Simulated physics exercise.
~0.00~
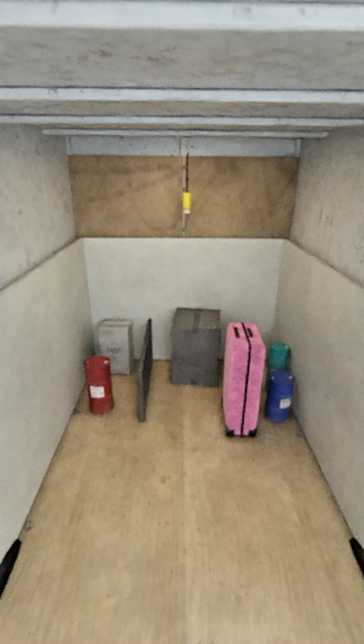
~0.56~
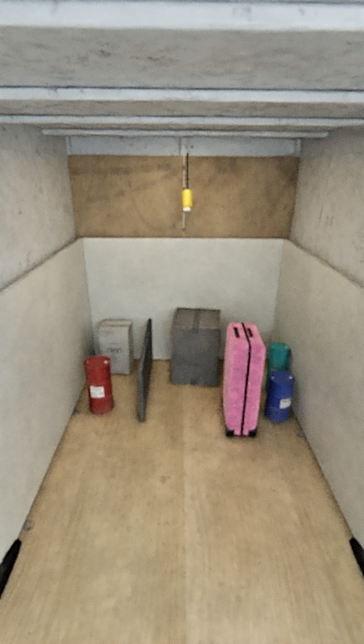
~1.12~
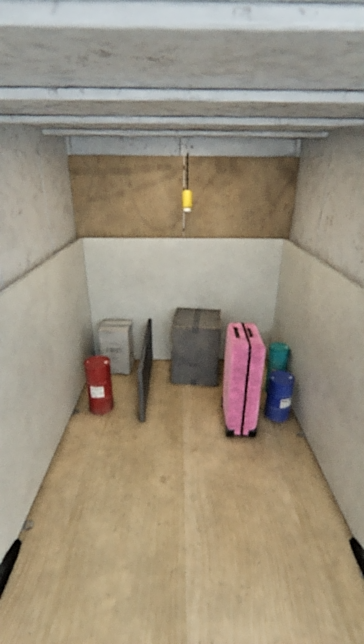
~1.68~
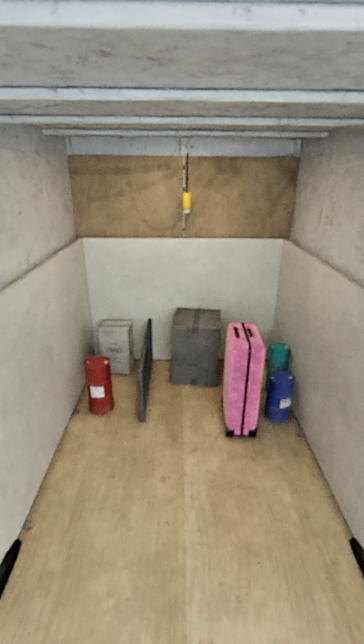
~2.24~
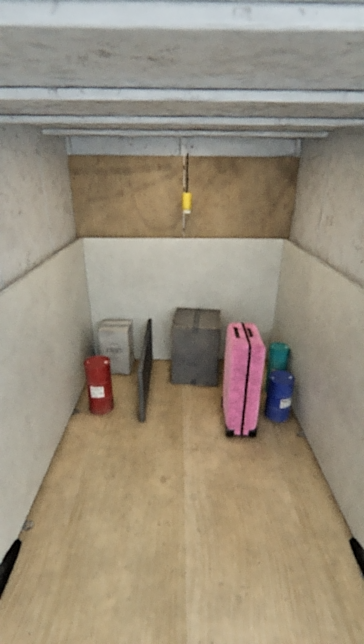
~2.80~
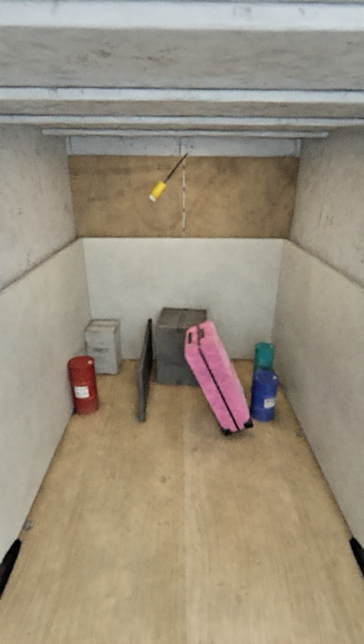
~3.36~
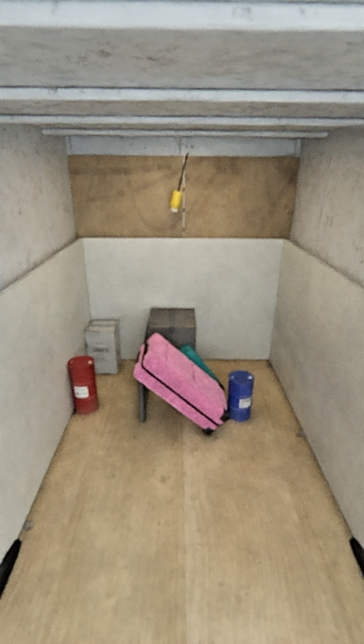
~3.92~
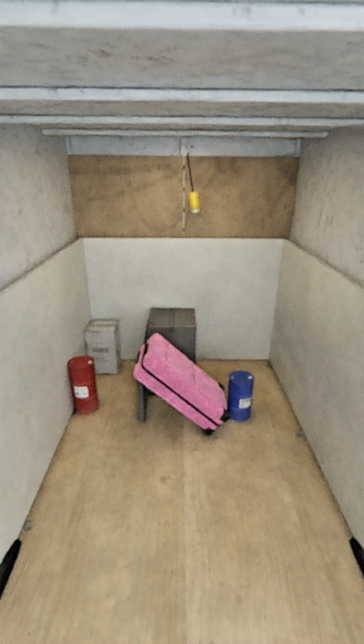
The load bay of a moving van, seen from the rear towards the bulkhead, holds a dark grey box at the back, with a pale box, a low dark board and a red canister to its left. An upright pink suitcase stands to the right beside turquoise and blue canisters, beneath a hanging yellow lamp. At first everything stays still. Then the lamp swings left, the load shifts left and the suitcase leans. The suitcase tips further onto the board, and the turquoise canister tilts behind it. Finally the suitcase rests slanted, hiding the turquoise canister, while the blue one stands upright.
